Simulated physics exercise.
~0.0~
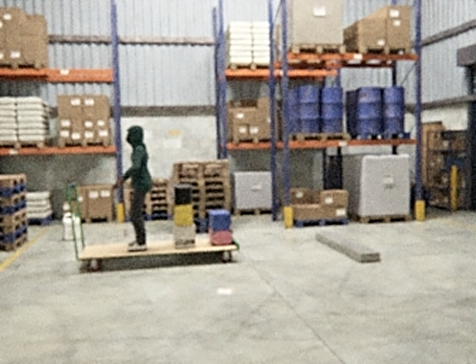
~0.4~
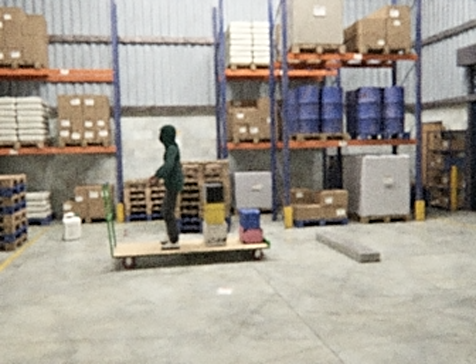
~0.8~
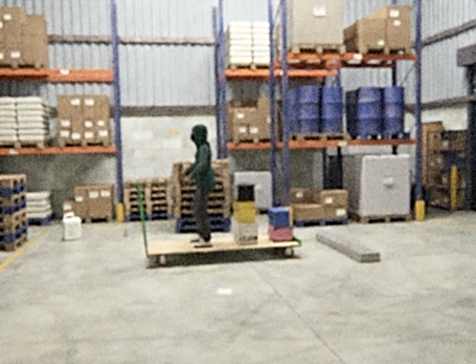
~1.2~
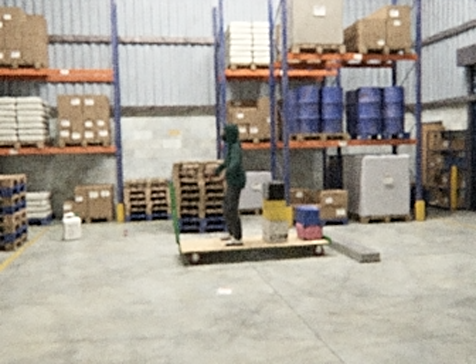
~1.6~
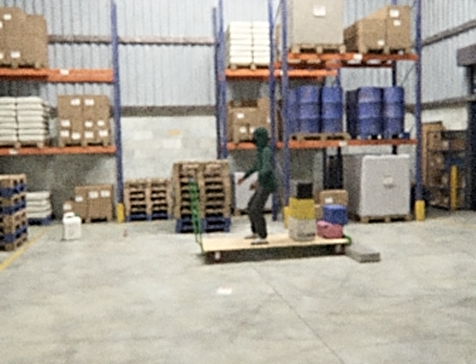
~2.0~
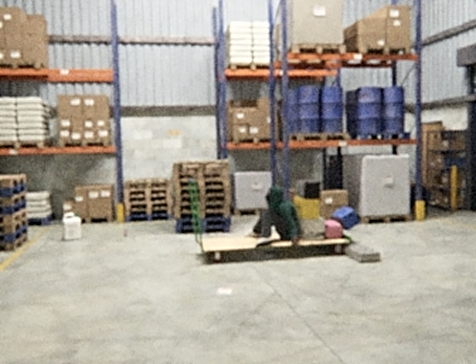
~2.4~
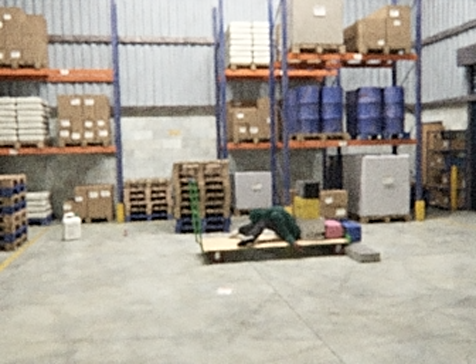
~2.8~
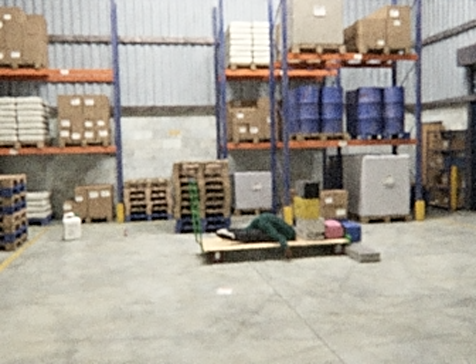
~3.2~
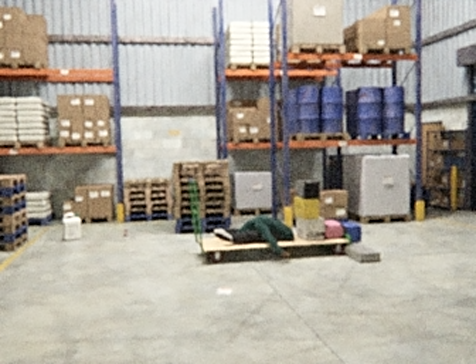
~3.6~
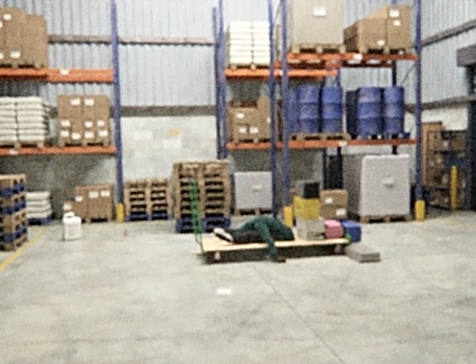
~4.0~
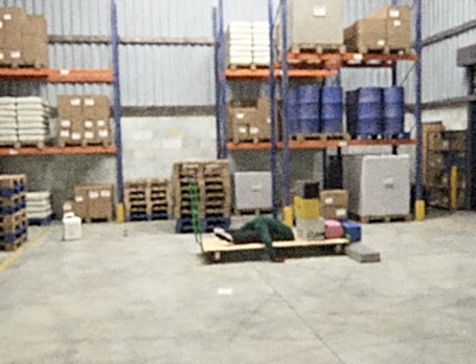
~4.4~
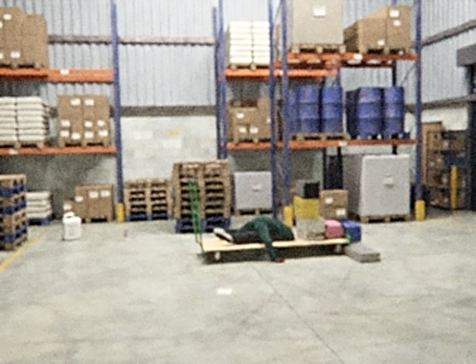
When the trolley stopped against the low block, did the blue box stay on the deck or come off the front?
The blue box came off the front, tipping over past the edge of the deck.
